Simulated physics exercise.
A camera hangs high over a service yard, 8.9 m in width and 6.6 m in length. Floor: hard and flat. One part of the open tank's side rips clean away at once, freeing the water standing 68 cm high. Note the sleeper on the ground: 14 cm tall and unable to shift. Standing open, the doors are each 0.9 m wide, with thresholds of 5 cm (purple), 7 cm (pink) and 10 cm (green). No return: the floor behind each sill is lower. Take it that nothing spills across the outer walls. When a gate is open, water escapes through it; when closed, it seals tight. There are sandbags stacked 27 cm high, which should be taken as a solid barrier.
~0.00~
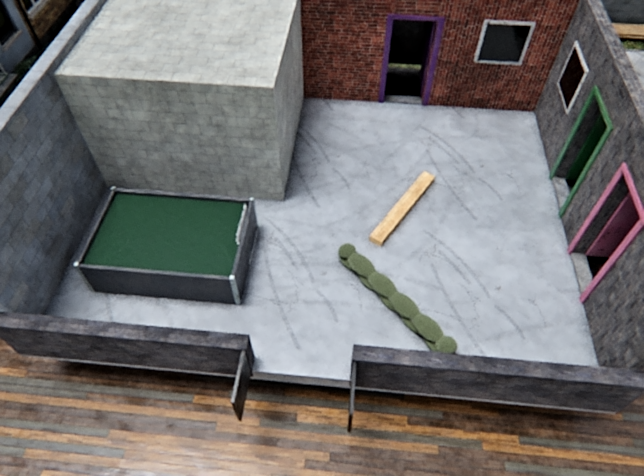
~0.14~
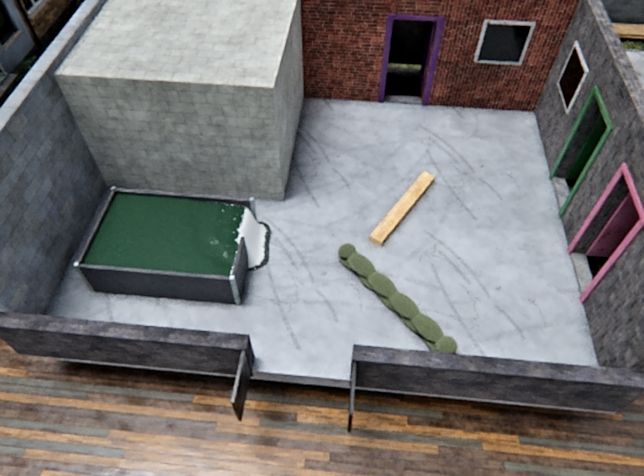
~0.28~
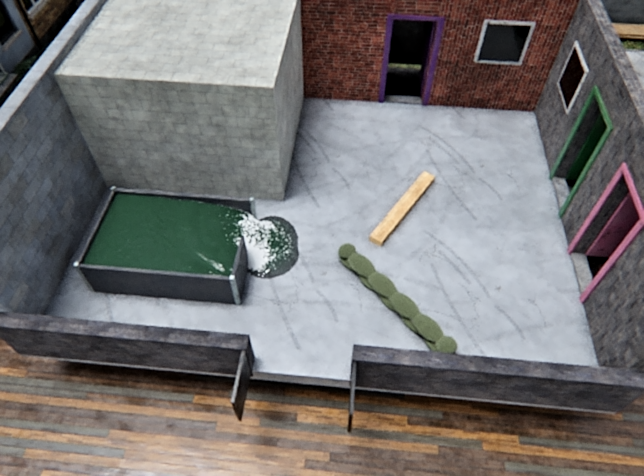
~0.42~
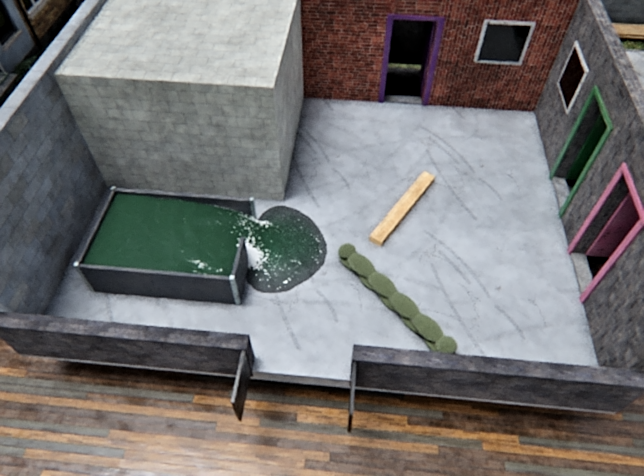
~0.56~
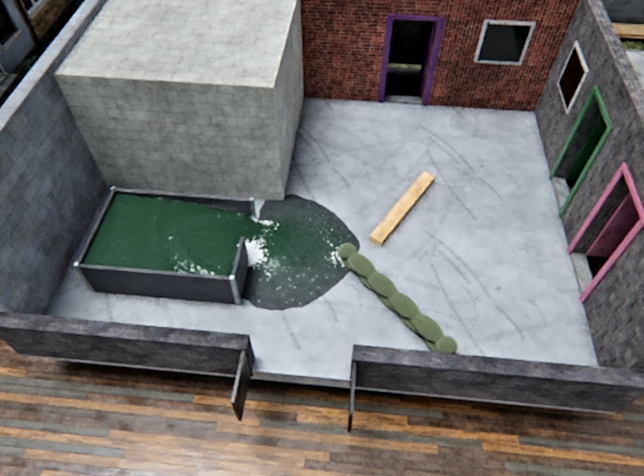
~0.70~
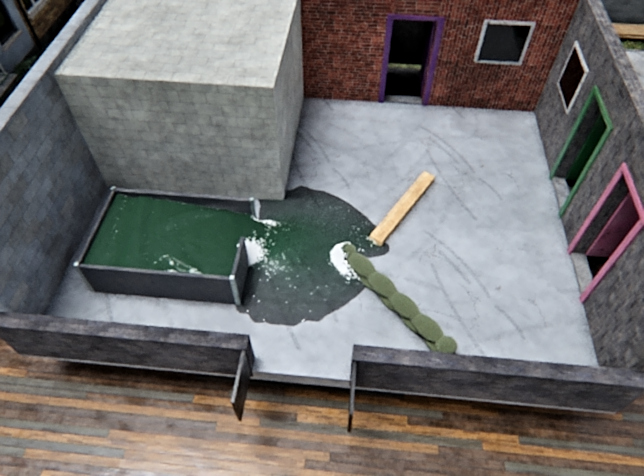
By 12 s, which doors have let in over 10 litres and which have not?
In the end the purple door breaches the cutoff; the pink door remains within the cutoff; the green door remains within the cutoff.
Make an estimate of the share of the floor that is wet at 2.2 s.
Roughly 40 % of the floor is wet.
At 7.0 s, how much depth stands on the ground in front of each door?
Readings (cm): Purple = 11; pink = 4; green = 8.
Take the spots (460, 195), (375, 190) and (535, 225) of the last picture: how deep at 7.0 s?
Around 5 cm, 6 cm and 9 cm, in the order given.
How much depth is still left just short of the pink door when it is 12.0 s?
Around 7.0 cm deep.
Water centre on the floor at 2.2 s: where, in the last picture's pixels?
The water's centre sits at about (255, 248).
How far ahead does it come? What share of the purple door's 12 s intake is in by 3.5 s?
By then it's near 10% of the total.
After 1.4 s water covers 20 % of the floor and is deepest (37 cm) near (258, 244); purple door not reached, pink door not reached, green door not reached.
After 2.2 s water covers 40 % of the floor and is deepest (32 cm) near (258, 244); purple door not reached, pink door not reached, green door not reached.
After 3.5 s water covers 65 % of the floor and is deepest (25 cm) near (383, 368); purple door 14 cm at the sill, 20 L in, pink door 2 cm at the sill, 0 L in, green door 4 cm at the sill, 0 L in.
After 7.0 s water covers 80 % of the floor and is deepest (14 cm) near (383, 368); purple door 11 cm at the sill, 128 L in, pink door 4 cm at the sill, 2 L in, green door 8 cm at the sill, 1 L in.
After 12.0 s water covers 95 % of the floor and is deepest (12 cm) near (600, 388); purple door 7 cm at the sill, 180 L in, pink door 7 cm at the sill, 3 L in, green door 5 cm at the sill, 2 L in.
